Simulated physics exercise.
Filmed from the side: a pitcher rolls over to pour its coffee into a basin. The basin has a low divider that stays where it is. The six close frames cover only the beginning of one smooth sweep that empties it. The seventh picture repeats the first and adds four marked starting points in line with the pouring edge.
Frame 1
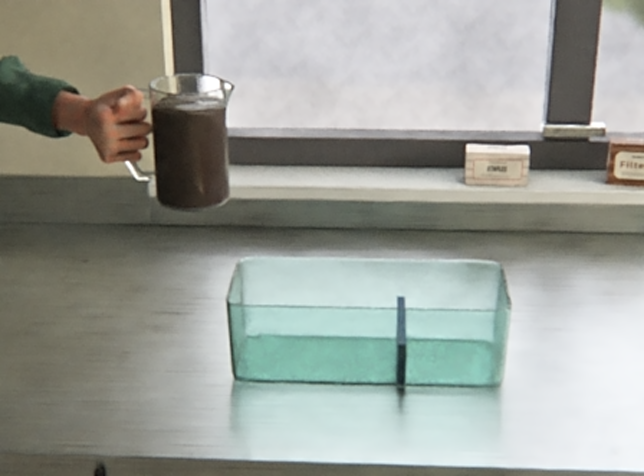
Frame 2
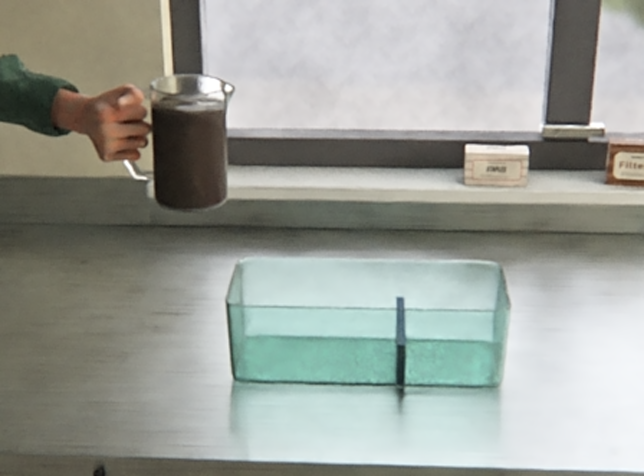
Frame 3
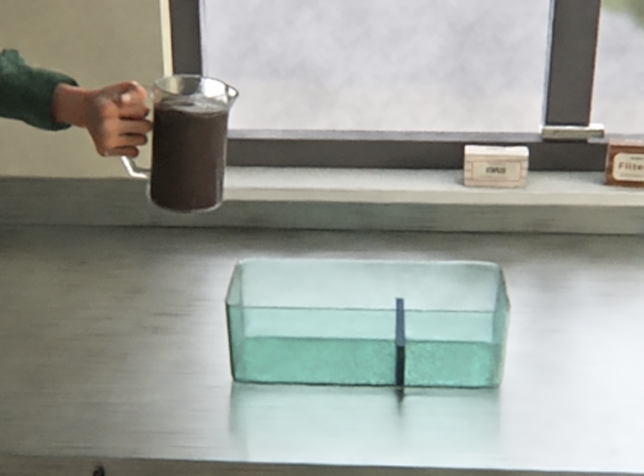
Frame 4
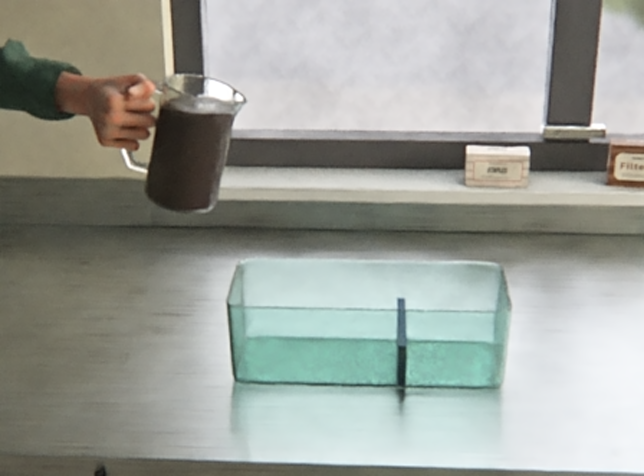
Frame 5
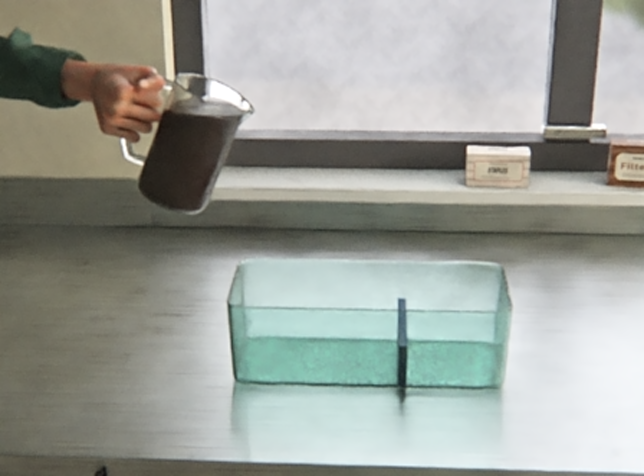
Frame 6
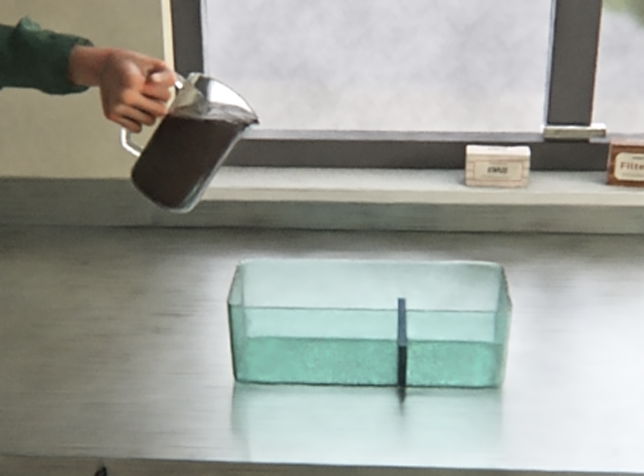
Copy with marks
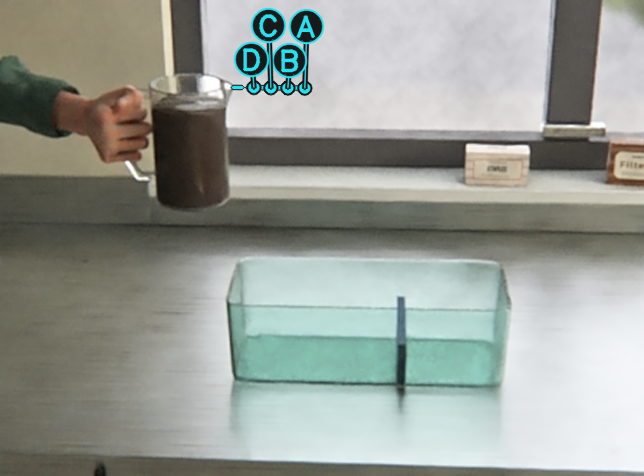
A hand holds a glass pitcher of dark liquid upright, then tilts it to the right.
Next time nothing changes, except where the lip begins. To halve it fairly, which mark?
A works best here.
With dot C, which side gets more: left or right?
The left side.
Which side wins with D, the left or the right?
The left side.
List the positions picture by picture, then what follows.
Upright, lip at (233, 87); basin from (232, 378) to (504, 385); top of the wall at (402, 319); nothing has left yet.
Upright, lip at (234, 89); nothing has left yet.
Tipped about 6°, lip at (238, 93); nothing has left yet.
Tipped about 13°, lip at (246, 100); nothing has left yet.
Tipped about 23°, lip at (253, 110); nothing has left yet.
Tipped about 33°, lip at (259, 122); nothing has left yet.
On the marked copy, A at (304, 88); B at (287, 88); C at (270, 87); D at (253, 87).
If A is chosen, about 54 % ends left of the wall and 43 % right of it; 3 % is lost outside.
If B is chosen, about 87 % ends left of the wall and 7 % right of it; 6 % is lost outside.
If C is chosen, about 92 % ends left of the wall and 3 % right of it; 5 % is lost outside.
If D is chosen, about 94 % ends left of the wall and 3 % right of it; 4 % is lost outside.
